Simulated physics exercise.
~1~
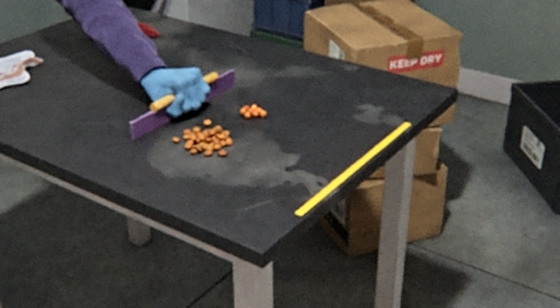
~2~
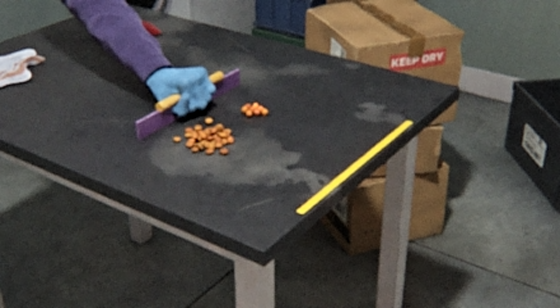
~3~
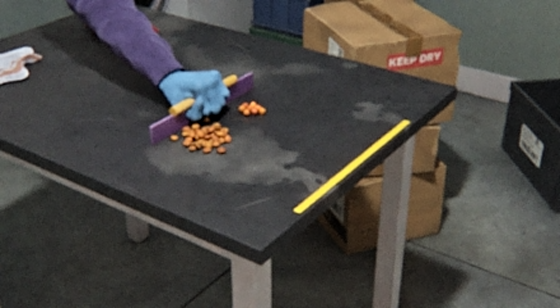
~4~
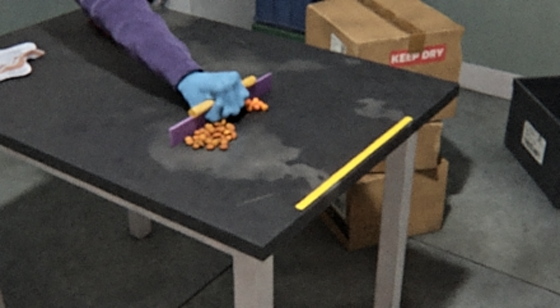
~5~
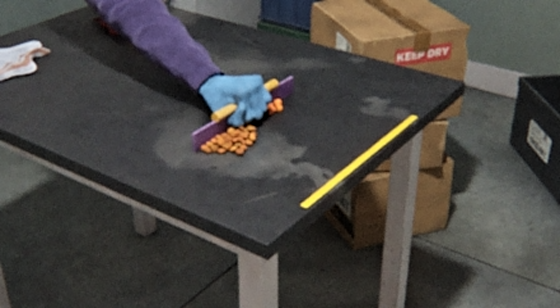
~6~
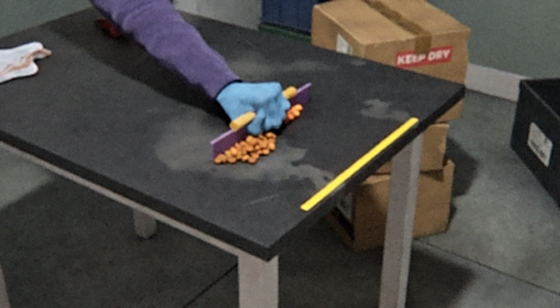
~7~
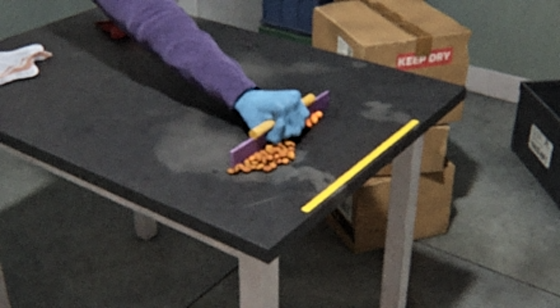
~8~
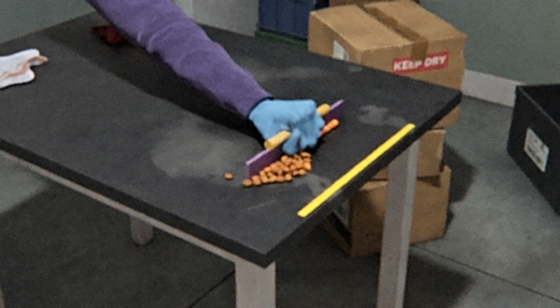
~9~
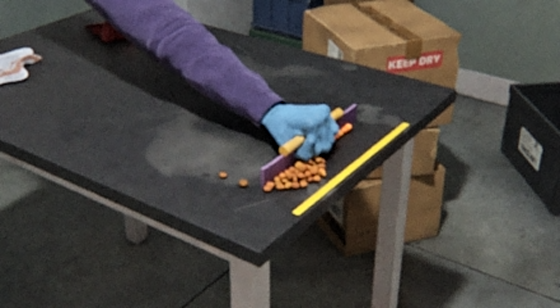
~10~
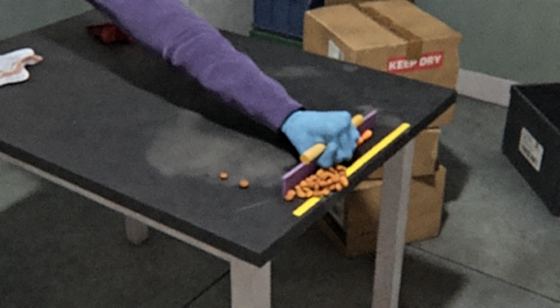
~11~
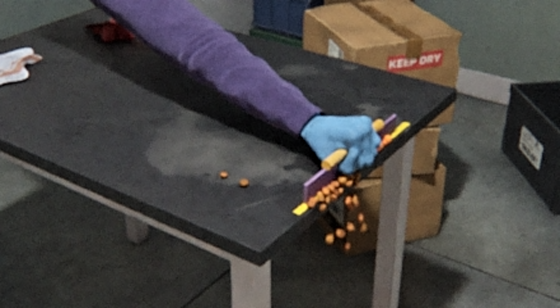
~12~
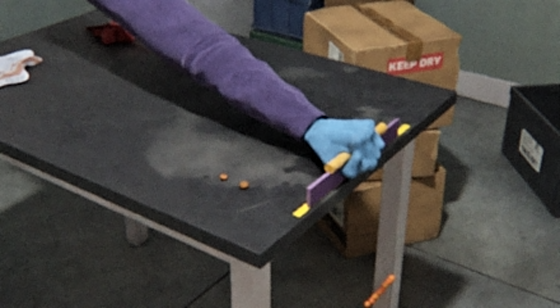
A blue-gloved hand pushed two small lots of orange bits rightward across a dark table with a purple scraper, stopping at the yellow tape along the edge, where nearly everything dropped toward the floor, leaving just two pieces behind on the tabletop.
